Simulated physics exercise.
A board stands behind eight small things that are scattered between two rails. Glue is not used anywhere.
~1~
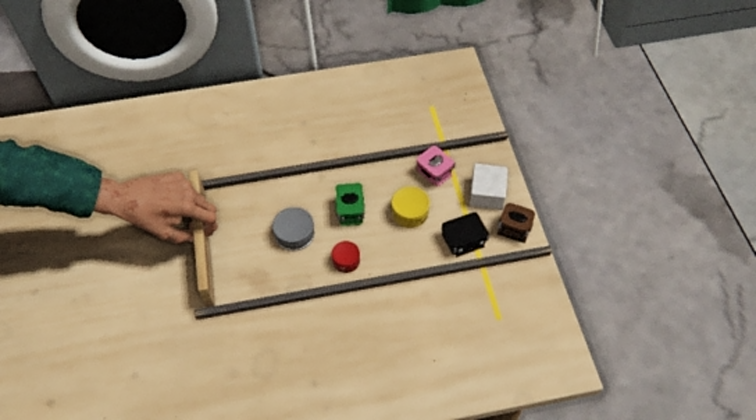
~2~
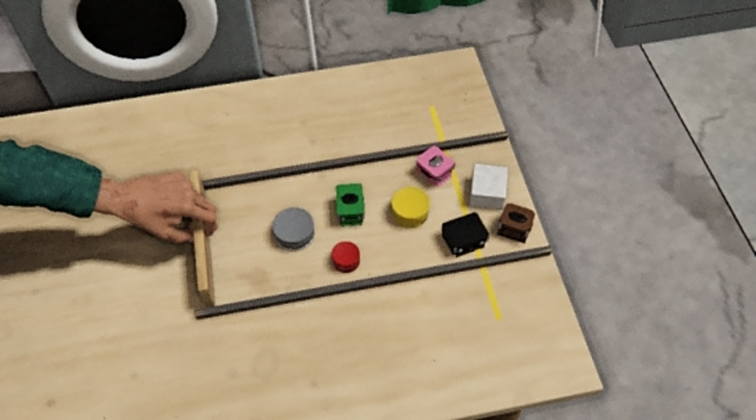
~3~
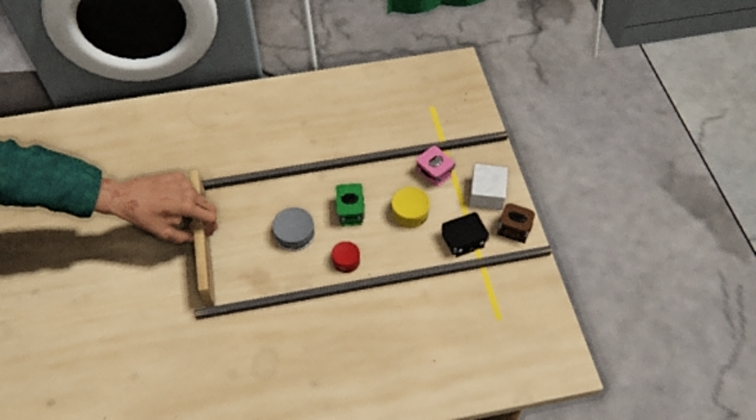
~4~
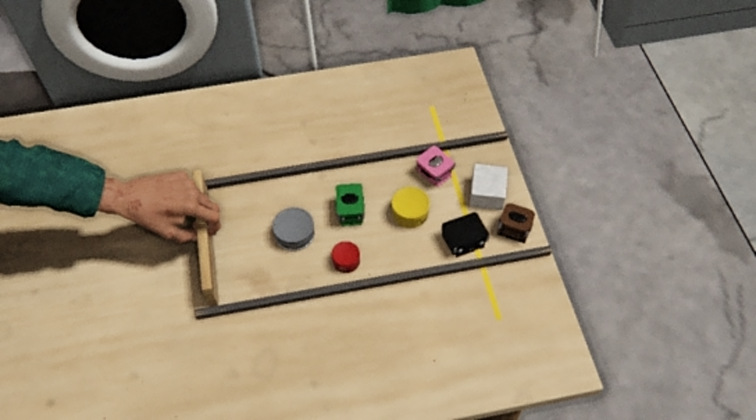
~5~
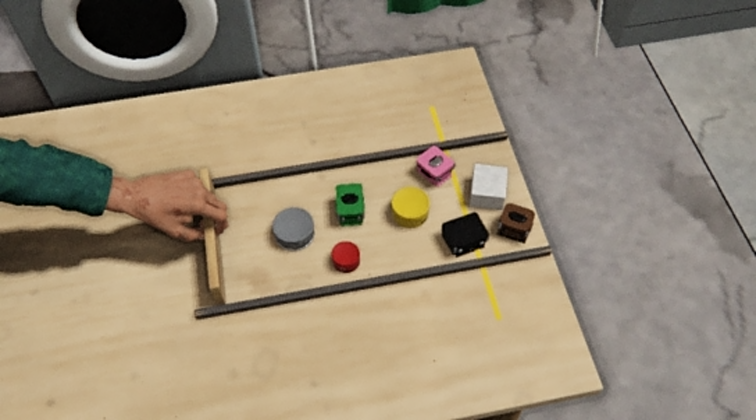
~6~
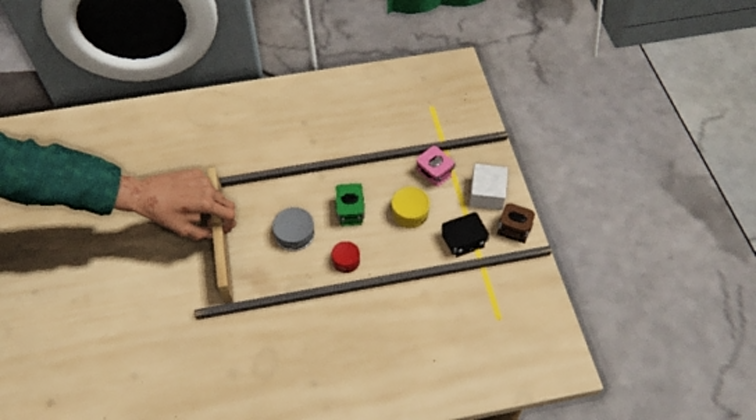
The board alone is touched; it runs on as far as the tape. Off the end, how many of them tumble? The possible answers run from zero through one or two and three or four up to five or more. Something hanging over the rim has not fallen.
Overboard: One to two.
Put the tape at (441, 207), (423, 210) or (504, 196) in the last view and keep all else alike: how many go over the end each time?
You'd get 0, then 0, then 5.
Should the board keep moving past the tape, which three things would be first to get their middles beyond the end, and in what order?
Sequence: White block, brown case, yellow tub.
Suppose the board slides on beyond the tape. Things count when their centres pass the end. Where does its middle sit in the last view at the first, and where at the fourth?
Pixels, in order: Around (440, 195), around (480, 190).
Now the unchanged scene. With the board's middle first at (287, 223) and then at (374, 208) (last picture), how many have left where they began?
First 1, then 4.
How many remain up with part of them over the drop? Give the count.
The total comes out at 1.
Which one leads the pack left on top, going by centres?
Closest in the end is the yellow tub.
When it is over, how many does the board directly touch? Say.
That comes to 3.
Soon after, none off yet; brown case at rest near (516, 223); white block at rest near (489, 187); black case at rest near (464, 235).
At rest, the number that fall off is one or two; fallen, white block and brown case.
